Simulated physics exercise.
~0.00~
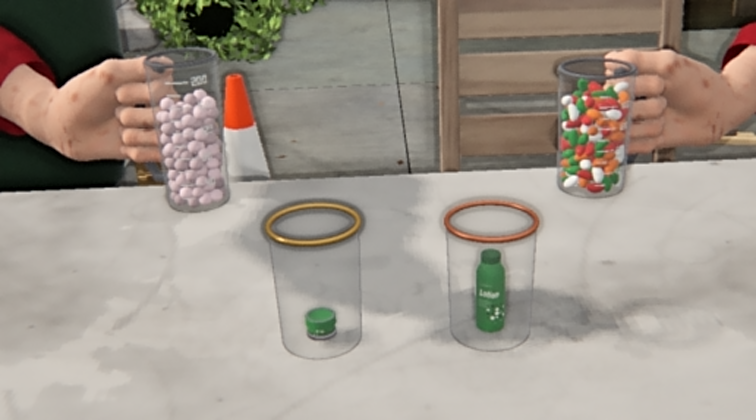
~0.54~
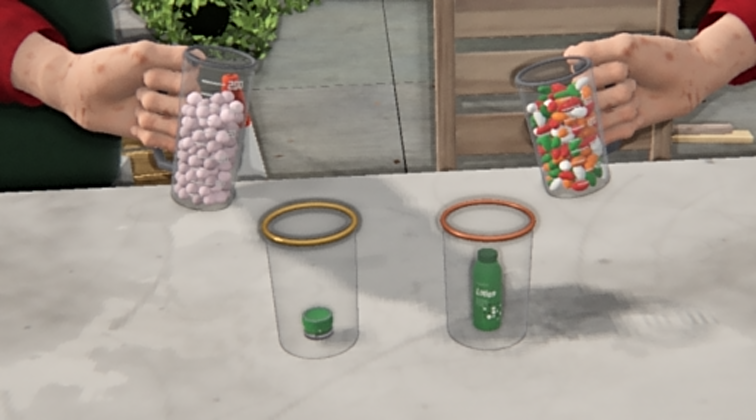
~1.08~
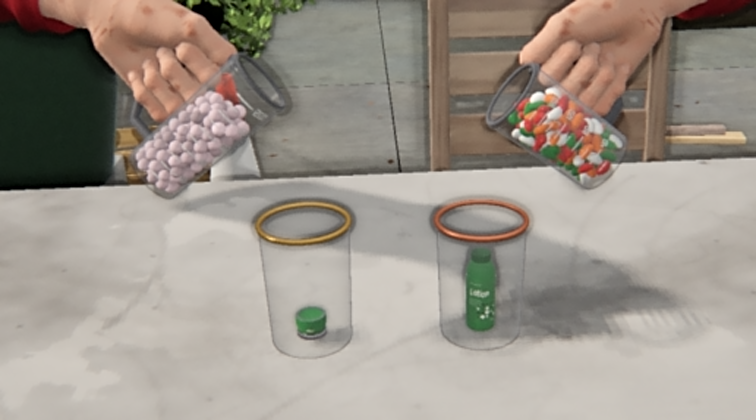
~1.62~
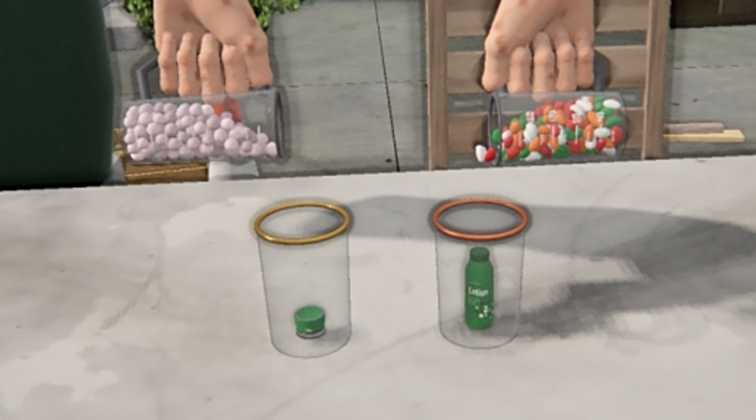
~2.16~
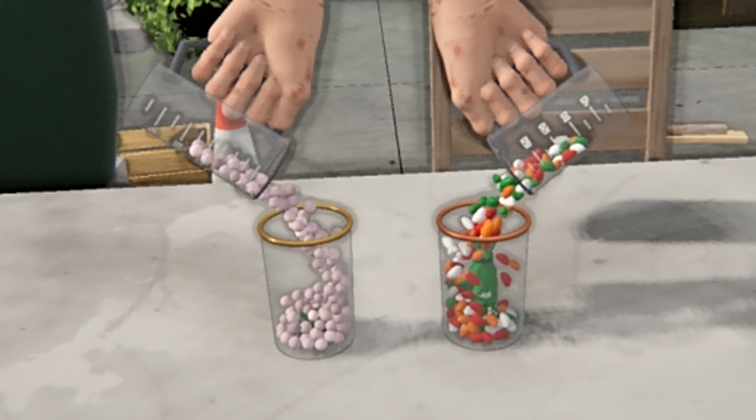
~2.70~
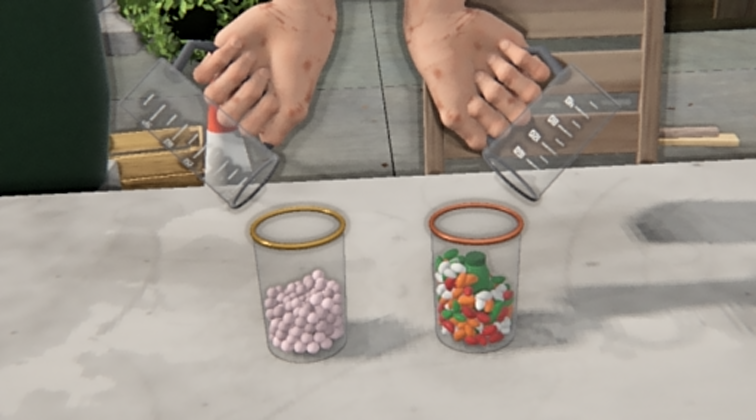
Two hands tipped cups of pale pink balls and colourful pill-shaped pieces into two clear containers, burying the small green lidded object on the left, while the green bottle on the right ended up with its top still showing above the pieces.
